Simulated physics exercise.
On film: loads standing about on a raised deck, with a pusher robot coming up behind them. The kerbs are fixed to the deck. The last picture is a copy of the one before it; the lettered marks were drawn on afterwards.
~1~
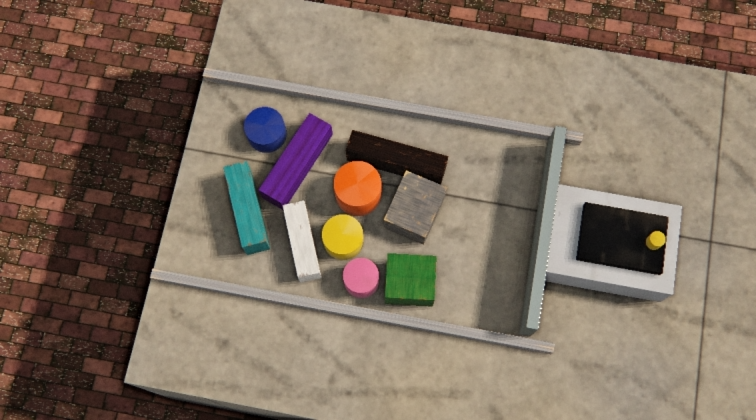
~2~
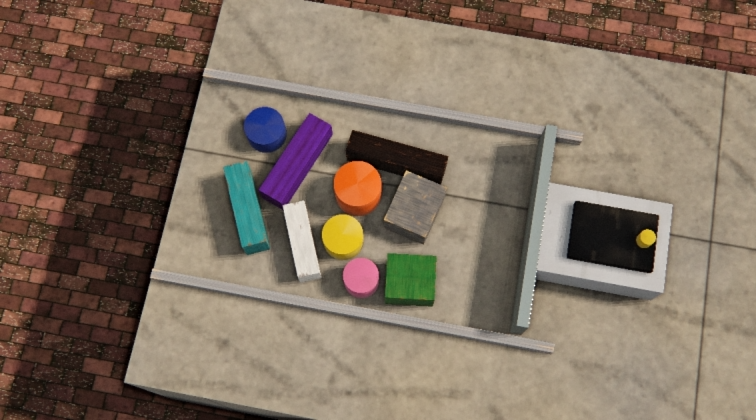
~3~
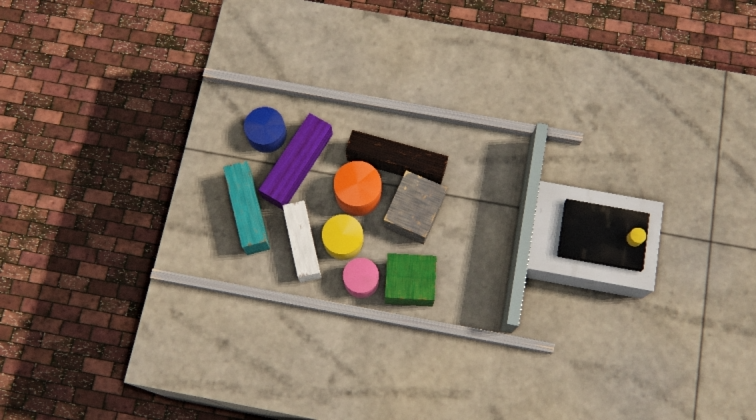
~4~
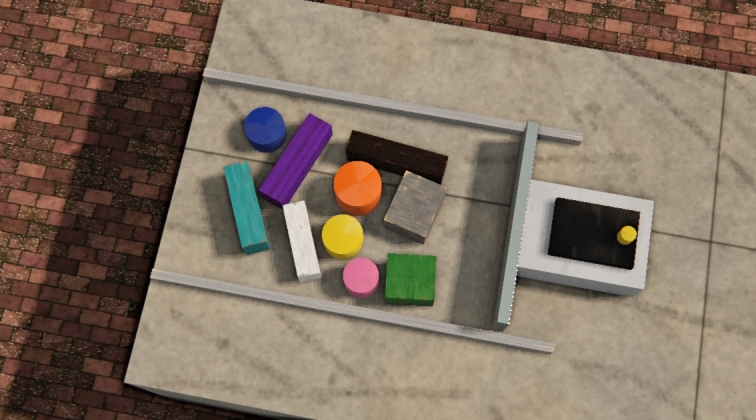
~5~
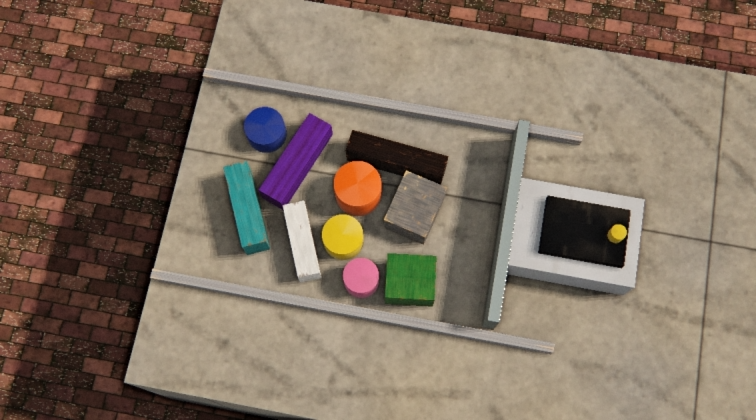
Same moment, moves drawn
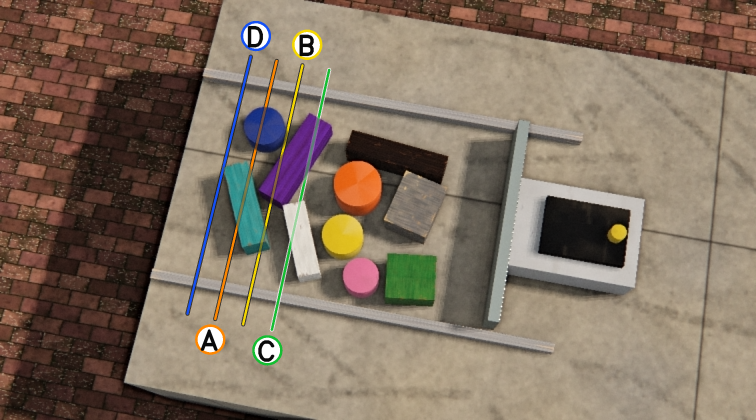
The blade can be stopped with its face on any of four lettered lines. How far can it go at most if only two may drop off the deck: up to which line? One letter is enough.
C.
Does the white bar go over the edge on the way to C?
No.
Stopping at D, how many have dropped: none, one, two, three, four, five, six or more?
In all, six or more.
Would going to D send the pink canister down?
Yes.
On the marked copy, A at (247, 185); B at (274, 190); C at (302, 195); D at (220, 180).
Following C. Soon after the start, robot (502, 216); pink canister (349, 275); green crate (391, 275).
Later, robot (426, 203); blue canister (224, 122); turquoise bar (213, 204).
In the end, robot (370, 193); turquoise bar over the edge; blue canister over the edge; two fallen.
As for the rest, A drops four; B drops three; D drops eight.
